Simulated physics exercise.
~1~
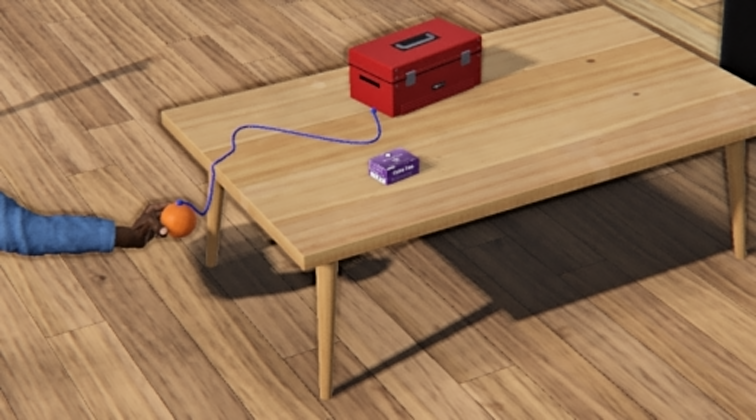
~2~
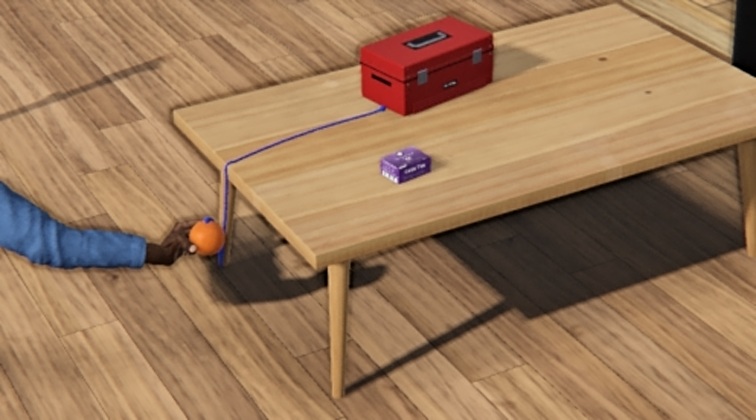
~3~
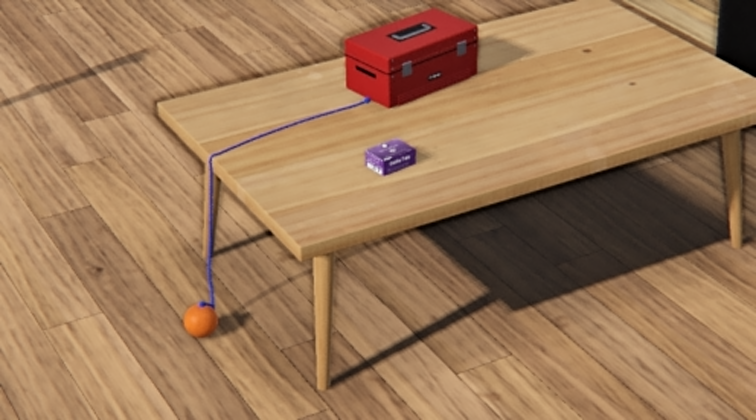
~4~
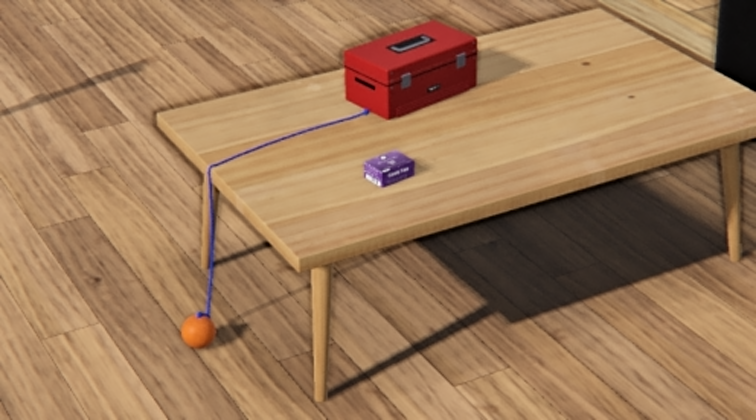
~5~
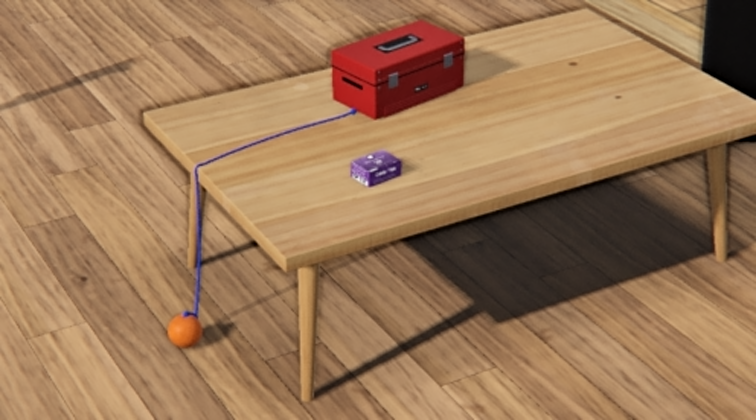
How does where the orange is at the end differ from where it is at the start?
At the start the orange is held in a hand off the left end of the table. At the end it is lower, down on the floor by the table's left end, with no hand on it.
A hand drops a shoelace-tied orange to the floor while the tabletop toolbox and box stay.
